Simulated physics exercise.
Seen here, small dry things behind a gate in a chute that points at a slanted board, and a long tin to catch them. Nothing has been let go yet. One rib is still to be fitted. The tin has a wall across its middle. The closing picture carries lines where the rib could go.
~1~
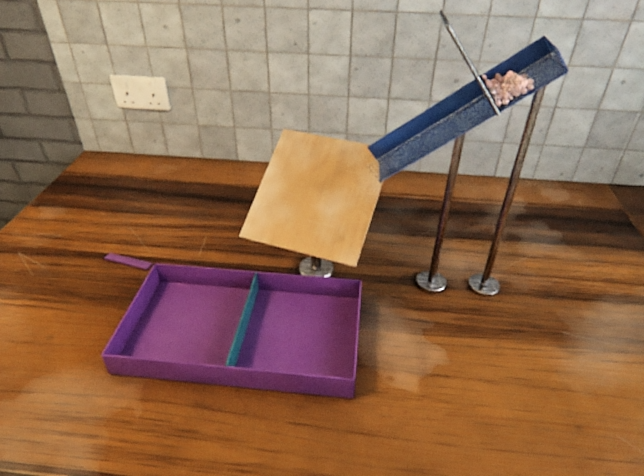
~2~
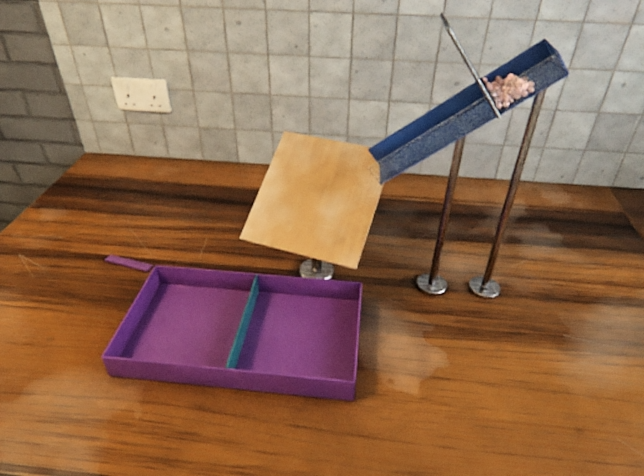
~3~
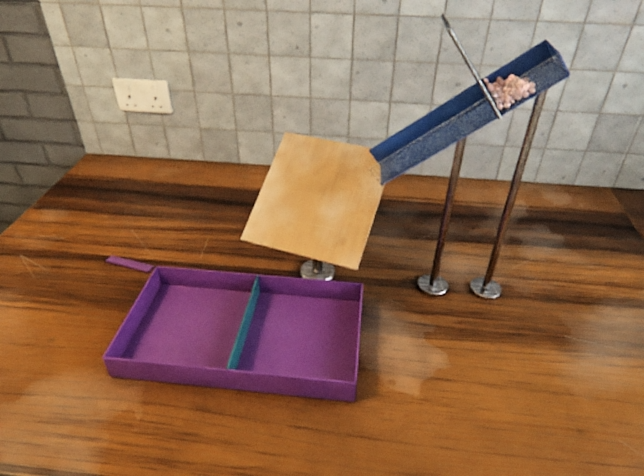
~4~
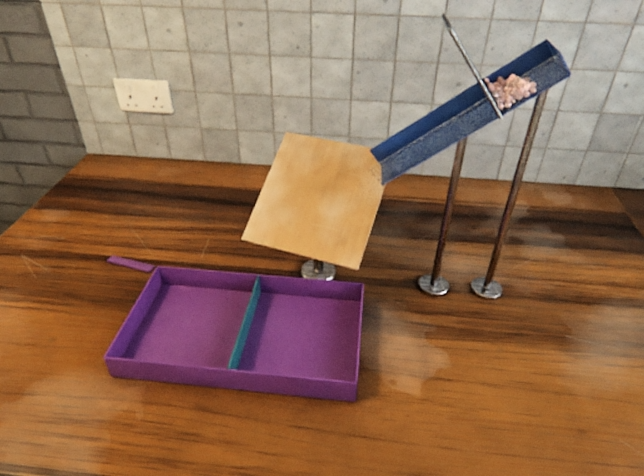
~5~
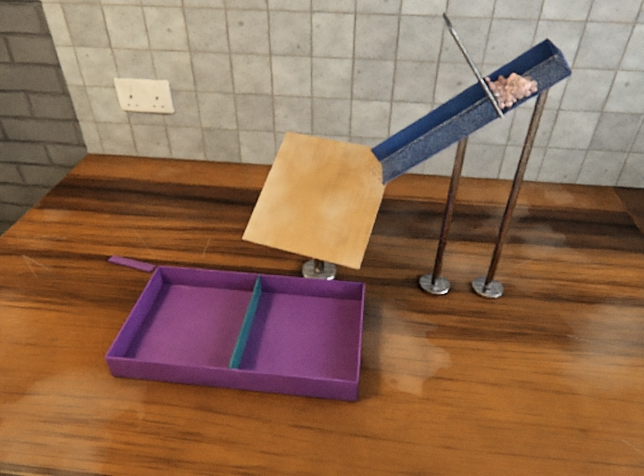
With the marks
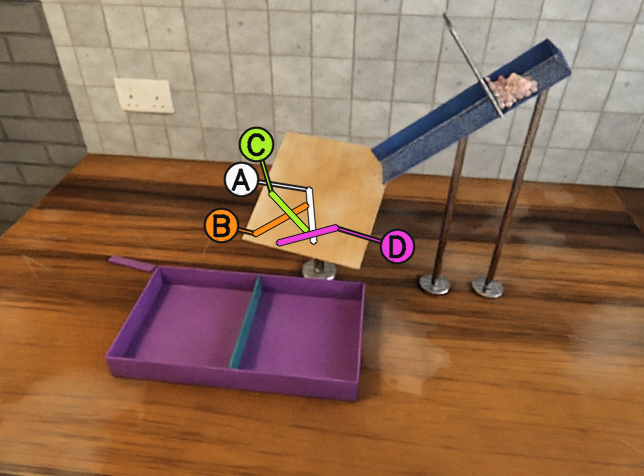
A wide wooden tabletop stands against a pale tiled wall with a white socket and darker bricks at left, seen from slightly above. A blue chute on thin rods slopes down leftward, small pinkish pieces behind its thin gate, toward a tilted tan board above a purple tray with a teal divider. The pieces stay put and nothing visibly moves, apart from a very slight shift of the view.
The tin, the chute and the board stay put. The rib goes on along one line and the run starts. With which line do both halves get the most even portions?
Choose B.
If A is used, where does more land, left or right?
More lands on the right.
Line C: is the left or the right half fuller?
Right.
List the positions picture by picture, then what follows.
In the first frame, load behind the gate near (505, 87), sugar pearls; lip of the chute near (380, 172), sloping fairly steeply.
In the second frame, middle of the board near (317, 194), tilted fairly steeply; middle of its low edge near (295, 253); of its high edge near (337, 141).
In the third frame, front corners of the tin near (103, 357) and (356, 383); front end of its middle wall near (227, 370).
In the fourth frame, middle of the load near (507, 90); lip near (382, 175).
In the fifth frame, middle of the load near (508, 89); lip near (383, 175).
On the marked copy, line A from (309, 190) to (313, 241); line B from (305, 205) to (255, 233); line C from (271, 193) to (305, 230); line D from (335, 227) to (279, 242).
If A is chosen, of what is caught, a small share in the left half, all but a few in the right.
If B is chosen, of what is caught, close to two thirds in the left half, close to a third in the right.
If C is chosen, of what is caught, a small share in the left half, all but a few in the right.
If D is chosen, of what is caught, all but a few in the left half, a small share in the right.
